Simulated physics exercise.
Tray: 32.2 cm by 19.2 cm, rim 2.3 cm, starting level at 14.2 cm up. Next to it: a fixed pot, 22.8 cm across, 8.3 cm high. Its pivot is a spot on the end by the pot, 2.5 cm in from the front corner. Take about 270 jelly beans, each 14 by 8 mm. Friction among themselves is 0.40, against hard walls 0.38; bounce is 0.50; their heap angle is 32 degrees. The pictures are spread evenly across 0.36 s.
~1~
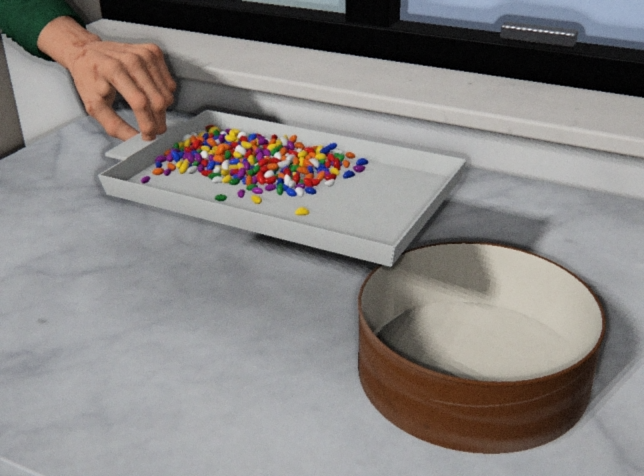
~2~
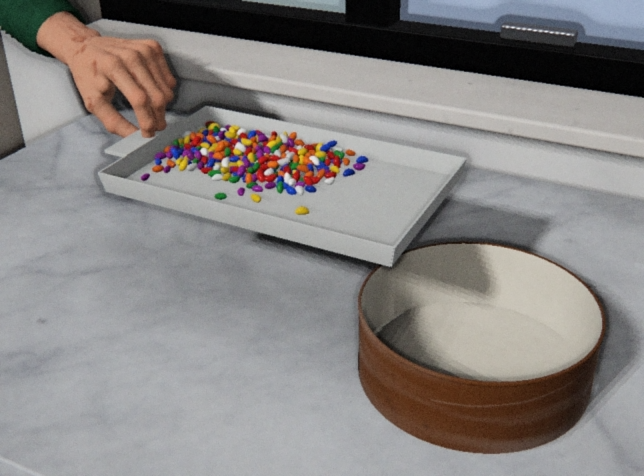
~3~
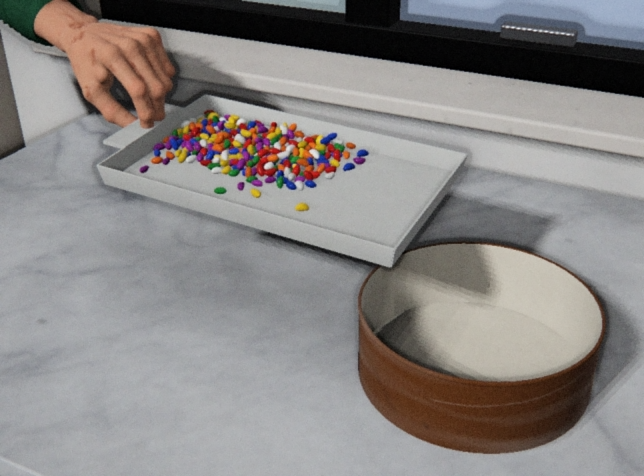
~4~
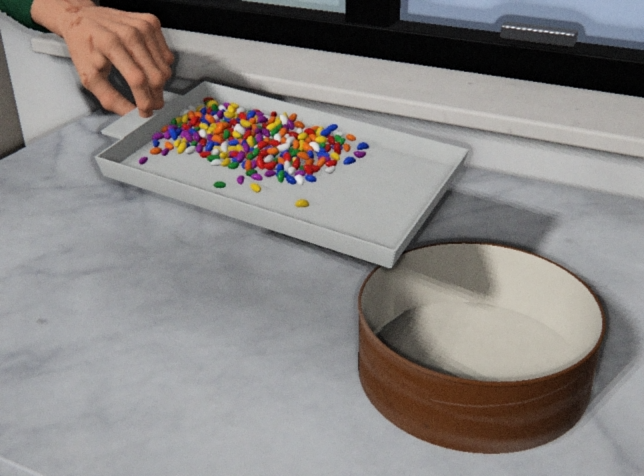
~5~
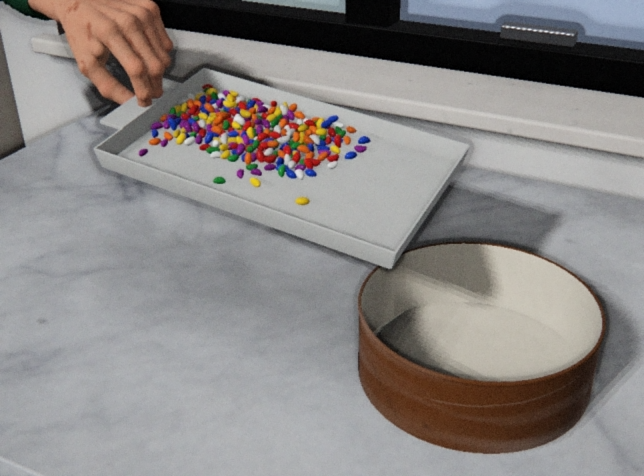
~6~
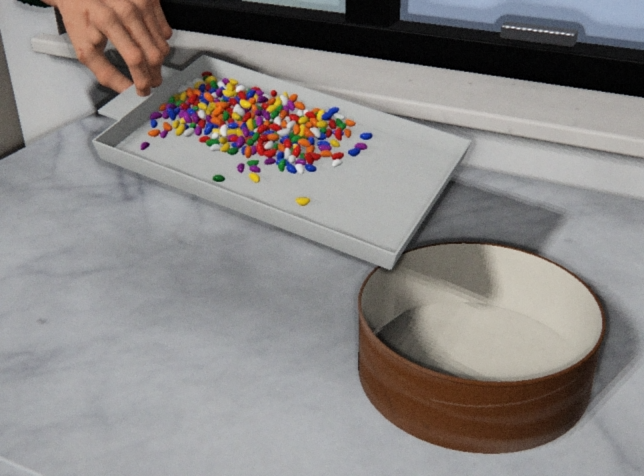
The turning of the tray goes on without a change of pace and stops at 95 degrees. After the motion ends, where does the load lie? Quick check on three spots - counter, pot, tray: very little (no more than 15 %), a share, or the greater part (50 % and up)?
Counter - a share; pot - the greater part; left on the tray - very little.
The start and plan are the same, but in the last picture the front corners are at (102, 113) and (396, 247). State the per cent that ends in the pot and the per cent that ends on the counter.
Pot 95 % / counter 0 %.
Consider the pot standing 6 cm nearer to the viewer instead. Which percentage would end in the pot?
Close to 95 per cent, then.
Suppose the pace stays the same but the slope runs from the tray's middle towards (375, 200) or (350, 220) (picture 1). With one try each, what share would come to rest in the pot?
Approximately 65 percent, then 95 percent.
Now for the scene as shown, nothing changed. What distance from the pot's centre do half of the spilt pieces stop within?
About 18 cm from the centre.
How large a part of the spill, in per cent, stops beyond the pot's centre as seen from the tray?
Roughly 30 percent of the spill.
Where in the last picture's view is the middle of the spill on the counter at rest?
Around (370, 461).
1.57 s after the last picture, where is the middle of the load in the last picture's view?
By then the middle of the load sits around (382, 251).
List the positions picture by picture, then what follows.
Tray tilt 0 degrees, front corners at (104, 174) and (391, 244); middle of the pieces at (255, 161); pot at (479, 303), in the first picture.
Tray tilt 1 degrees, front corners at (104, 172) and (392, 245); middle of the pieces at (255, 158), in the second picture.
Tray tilt 3 degrees, front corners at (102, 164) and (392, 246), lowest corner right front; middle of the pieces at (254, 150), in the third picture.
Tray tilt 6 degrees, front corners at (101, 156) and (392, 248), lowest corner right front; middle of the pieces at (254, 141), in the fourth picture.
Tray tilt 9 degrees, front corners at (100, 148) and (393, 249), lowest corner right front; middle of the pieces at (254, 132), in the fifth picture.
Tray tilt 12 degrees, front corners at (98, 140) and (393, 251), lowest corner right front; middle of the pieces at (254, 124); pot at (479, 303), in the sixth picture.
Then, 0.94 s after the last picture, tilt 50 degrees; the tray holds 100 %, the pot 0 %.
Then, 1.57 s after the last picture, tilt 76 degrees; the tray holds 70 %, the pot 15 %.
Then, 2.25 s after the last picture, tilt 95 degrees; the tray holds 0 %, the pot 70 %.
In the end, counter 30 %, pot 70 %, tray 0 %.
